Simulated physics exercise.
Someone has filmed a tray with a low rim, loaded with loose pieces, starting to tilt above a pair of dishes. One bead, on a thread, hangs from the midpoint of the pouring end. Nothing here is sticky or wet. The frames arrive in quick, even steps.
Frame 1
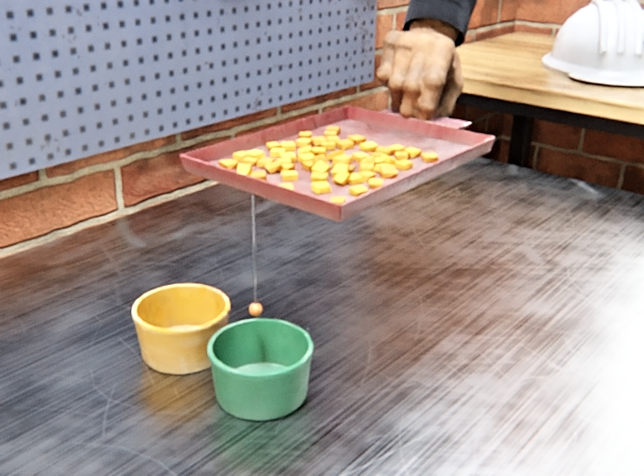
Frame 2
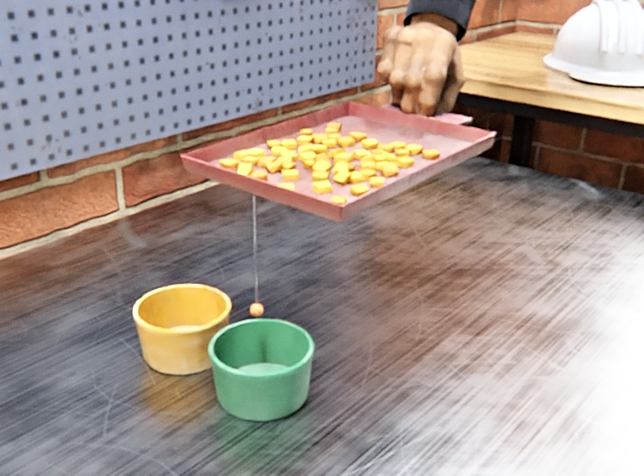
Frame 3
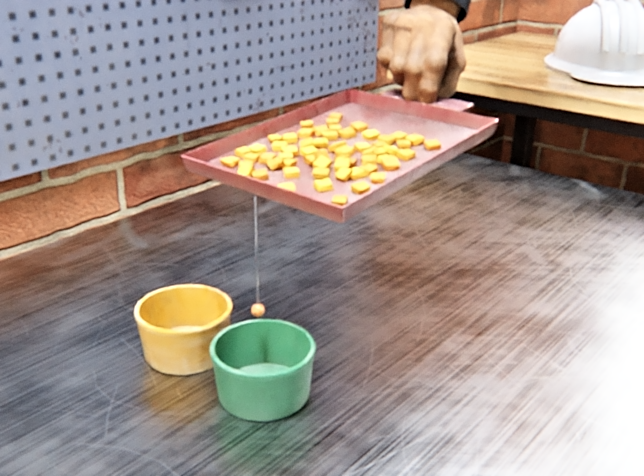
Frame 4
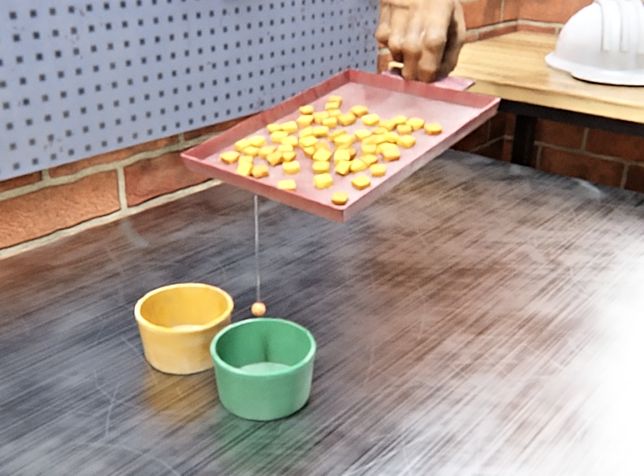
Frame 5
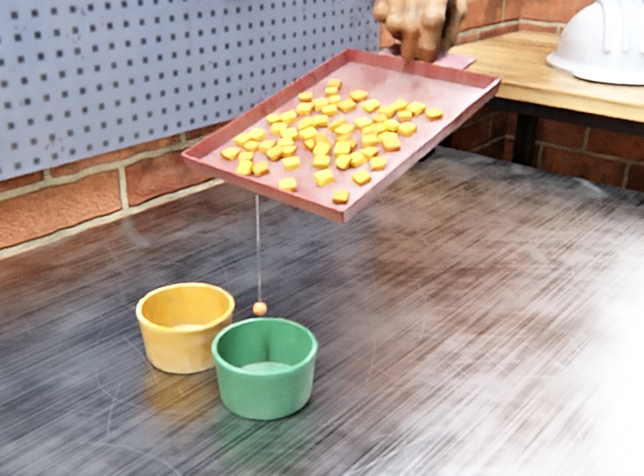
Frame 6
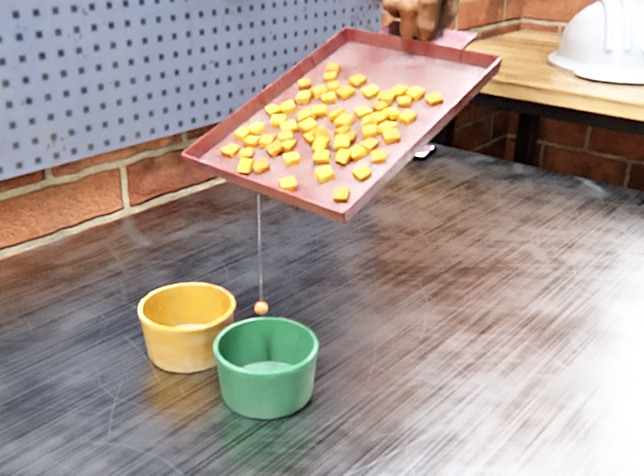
A pink tray of small yellow-orange crackers, its far side gripped by a hand at the upper right, tilts steadily as the hand raises that side and the near edge stays almost in place. Seen from slightly above, the streaked dark metal worktop holds a yellow dish beside a green one, with pegboard, brick and a white helmet behind. The bead hangs nearly still on its thread, and the view barely shifts.
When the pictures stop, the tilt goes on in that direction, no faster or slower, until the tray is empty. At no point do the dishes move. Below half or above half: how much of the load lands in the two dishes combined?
Most of it finds no dish.
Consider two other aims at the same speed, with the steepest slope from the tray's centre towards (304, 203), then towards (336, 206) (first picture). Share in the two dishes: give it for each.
First case: 50 %; second case: 20 %.
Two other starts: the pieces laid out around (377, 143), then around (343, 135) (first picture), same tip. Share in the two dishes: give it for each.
40 % and 40 %.
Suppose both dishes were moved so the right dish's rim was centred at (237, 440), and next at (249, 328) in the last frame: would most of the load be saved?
Result, first setup: The minor share; second setup: The minor share.
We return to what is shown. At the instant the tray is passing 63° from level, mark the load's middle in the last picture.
(281, 152).
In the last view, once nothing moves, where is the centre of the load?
Close to (234, 406) in the last picture.
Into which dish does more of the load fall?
That's going to be the right-positioned one.
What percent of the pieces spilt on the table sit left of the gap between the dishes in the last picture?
It works out at some 70 percent.
Just after the last frame, tray tipped steeply; every one on the tray.
A moment on, tray tipped right over; the larger part on the tray; just a few in the right dish; about a tenth outside both; roughly a quarter in the air.
Further on, tray tipped past a quarter turn; roughly a quarter in the right dish; about a tenth in the left dish; roughly two thirds outside both.
When it is over, tray tipped past a quarter turn; roughly a quarter in the right dish; about a tenth in the left dish; roughly two thirds outside both.
